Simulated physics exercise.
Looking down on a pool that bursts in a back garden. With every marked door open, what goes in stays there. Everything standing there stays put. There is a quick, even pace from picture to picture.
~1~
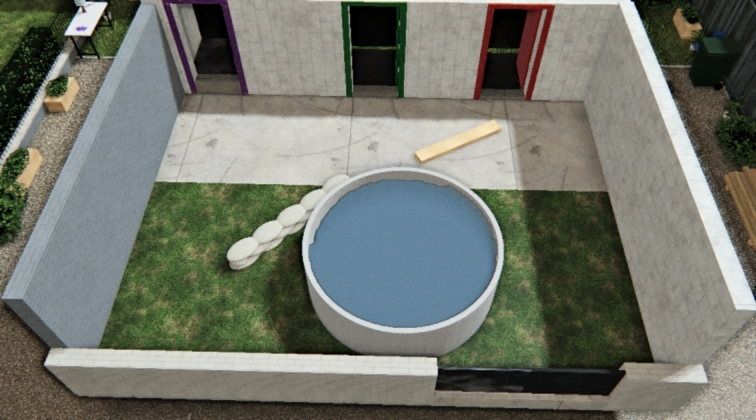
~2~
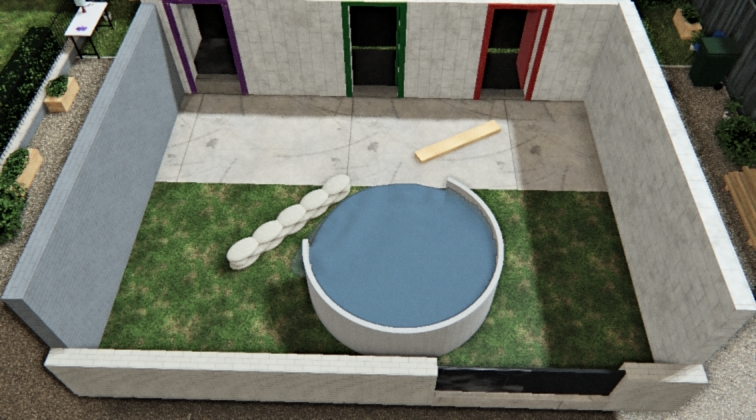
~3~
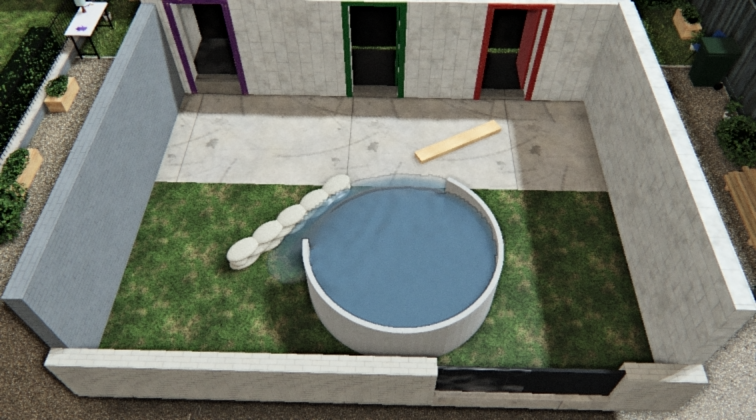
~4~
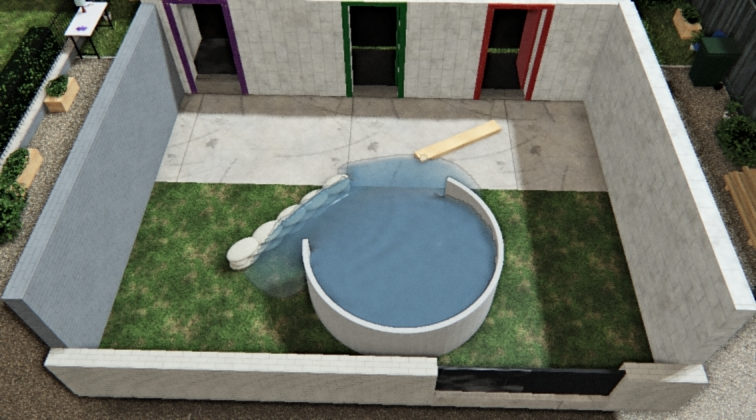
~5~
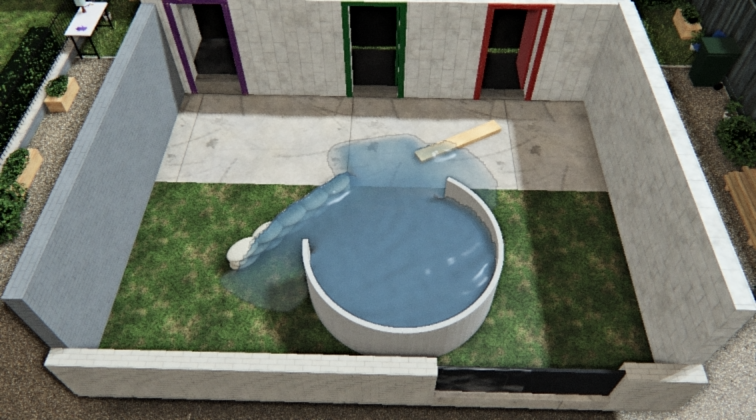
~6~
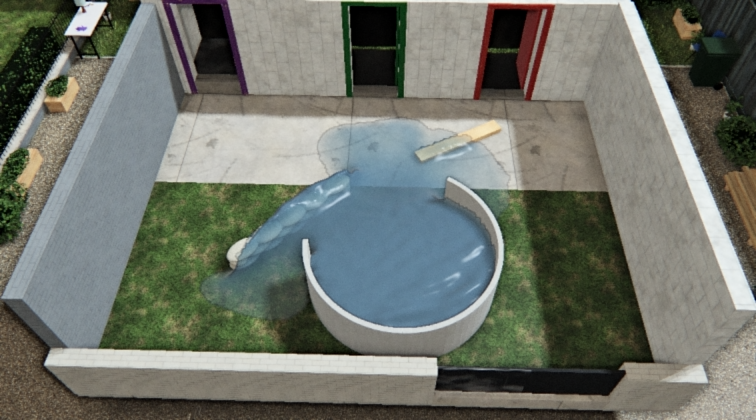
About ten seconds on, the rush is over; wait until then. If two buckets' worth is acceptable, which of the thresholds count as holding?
The purple door counts as holding, the red door does not count, the green door does not count.
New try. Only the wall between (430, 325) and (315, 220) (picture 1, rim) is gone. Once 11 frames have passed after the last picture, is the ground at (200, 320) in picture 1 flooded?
Soaked.
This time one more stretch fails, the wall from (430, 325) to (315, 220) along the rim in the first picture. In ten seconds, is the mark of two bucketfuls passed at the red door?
Result - red overshoots.
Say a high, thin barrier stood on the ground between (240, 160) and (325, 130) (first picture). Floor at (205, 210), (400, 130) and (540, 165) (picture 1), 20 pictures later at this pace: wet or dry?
Soaked, soaked, soaked.
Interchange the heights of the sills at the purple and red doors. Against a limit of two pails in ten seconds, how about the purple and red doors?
Note: Purple door above threshold; red door sub-threshold.
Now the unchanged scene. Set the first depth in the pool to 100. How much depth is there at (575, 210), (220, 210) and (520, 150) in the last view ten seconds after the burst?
Roughly 10 per cent, 12 per cent and 8 per cent.
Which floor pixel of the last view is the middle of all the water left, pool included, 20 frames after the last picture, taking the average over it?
The water's middle lies around (365, 207).
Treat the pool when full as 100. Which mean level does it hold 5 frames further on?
Estimate: Around 54 per cent.
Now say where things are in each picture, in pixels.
The pool at (403, 245) is whole and still, in the first frame.
Water pours out on the pool's far side and has run to (301, 273), in the second frame.
Water pours out on the pool's far side and has run to a hidden place, in the third frame.
Water pours out on the pool's far side and has run to (251, 275), in the fourth frame.
Water pours out on the pool's far side and has run to (226, 281), in the fifth frame.
The front is at (208, 294), out from the gap on the pool's far side, in the sixth frame.
A moment on, water covers 50 % of the floor; the purple door not reached, the red door not reached, the green door over two buckets in.
Next, water covers 70 % of the floor; the purple door wet at the sill, nothing in, the red door under two buckets in, the green door far over two buckets in.
Then, water covers 80 % of the floor; the purple door wet at the sill, nothing in, the red door over two buckets in, the green door far over two buckets in.
Later, water covers 95 % of the floor; the purple door wet at the sill, nothing in, the red door over two buckets in, the green door far over two buckets in.
In the end, water covers 95 % of the floor; the purple door wet at the sill, nothing in, the red door far over two buckets in, the green door far over two buckets in.
